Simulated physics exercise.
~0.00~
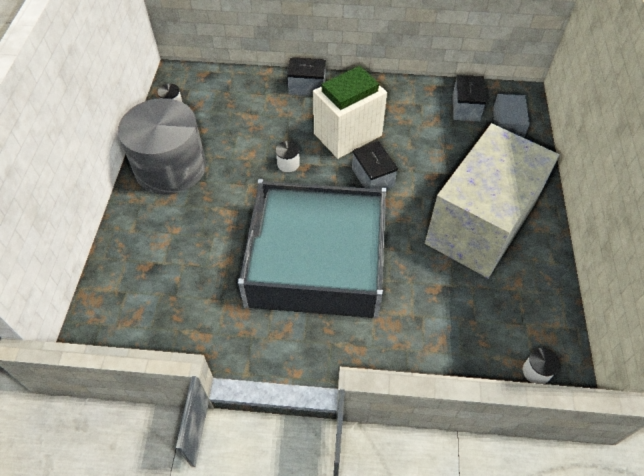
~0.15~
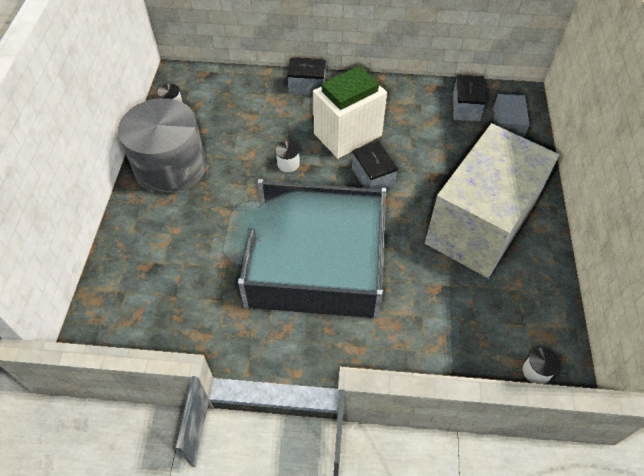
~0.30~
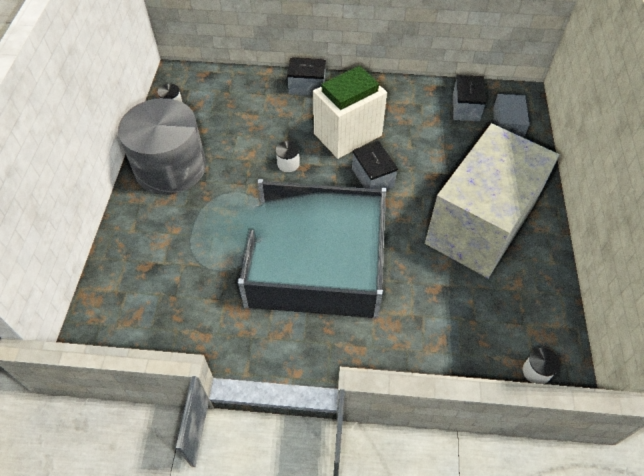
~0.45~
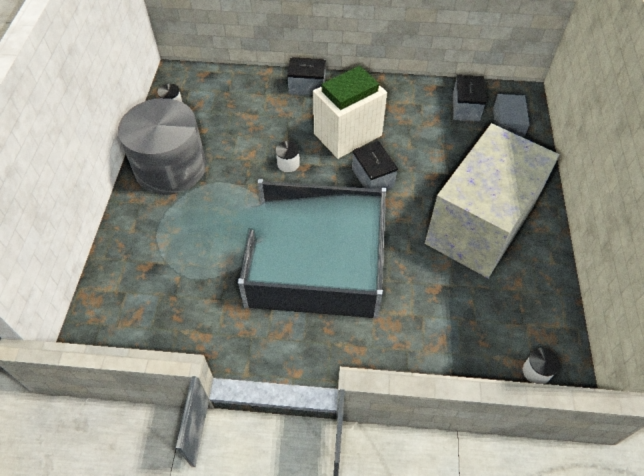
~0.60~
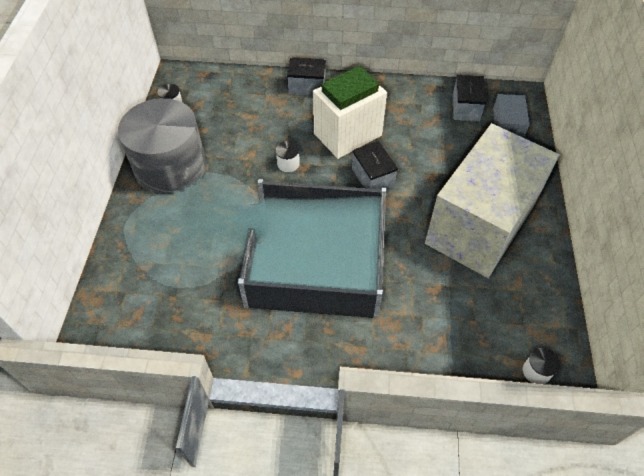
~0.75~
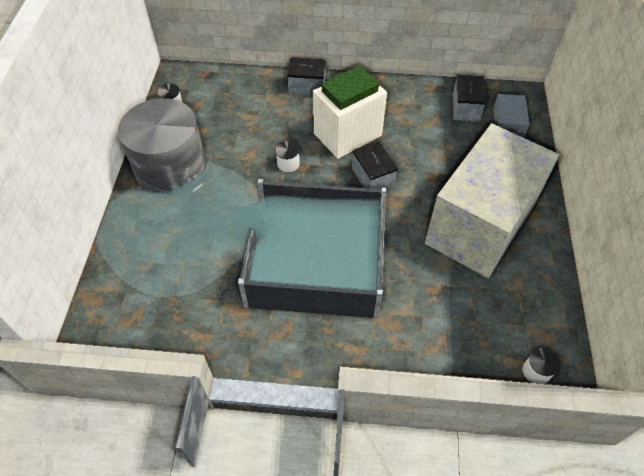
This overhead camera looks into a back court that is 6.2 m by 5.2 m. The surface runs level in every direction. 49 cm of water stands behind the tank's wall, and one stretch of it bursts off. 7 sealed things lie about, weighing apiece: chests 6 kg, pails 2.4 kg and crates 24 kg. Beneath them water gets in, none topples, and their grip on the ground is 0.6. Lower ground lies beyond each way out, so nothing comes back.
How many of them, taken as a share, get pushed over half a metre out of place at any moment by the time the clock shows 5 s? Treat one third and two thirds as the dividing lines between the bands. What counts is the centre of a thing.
A low fraction is pushed that far, below a third.
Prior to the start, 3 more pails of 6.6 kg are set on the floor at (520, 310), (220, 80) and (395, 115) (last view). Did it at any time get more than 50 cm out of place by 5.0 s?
Order as listed: Inside half a metre / inside half a metre / inside half a metre.
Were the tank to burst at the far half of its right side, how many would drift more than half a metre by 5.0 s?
The answer then is 2.
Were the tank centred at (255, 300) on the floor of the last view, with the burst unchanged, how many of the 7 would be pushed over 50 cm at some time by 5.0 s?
So the tally would be 1.
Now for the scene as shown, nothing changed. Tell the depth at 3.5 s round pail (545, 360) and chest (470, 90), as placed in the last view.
Some 0 cm at the first, some 0 cm at the second.
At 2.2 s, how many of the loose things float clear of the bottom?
Of them, 0.
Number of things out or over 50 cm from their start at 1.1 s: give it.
Result: 0.
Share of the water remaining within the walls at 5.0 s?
Around 100 % of the water.
After 1.1 s 0 of 7 are over 50 cm from their spots; 0 afloat.
After 2.2 s 0 of 7 are over 50 cm from their spots; 0 afloat.
After 3.5 s 1 of 7 are over 50 cm from their spots; 1 afloat.
After 5.0 s 1 of 7 are over 50 cm from their spots, and 1 have been at some point; 2 afloat.
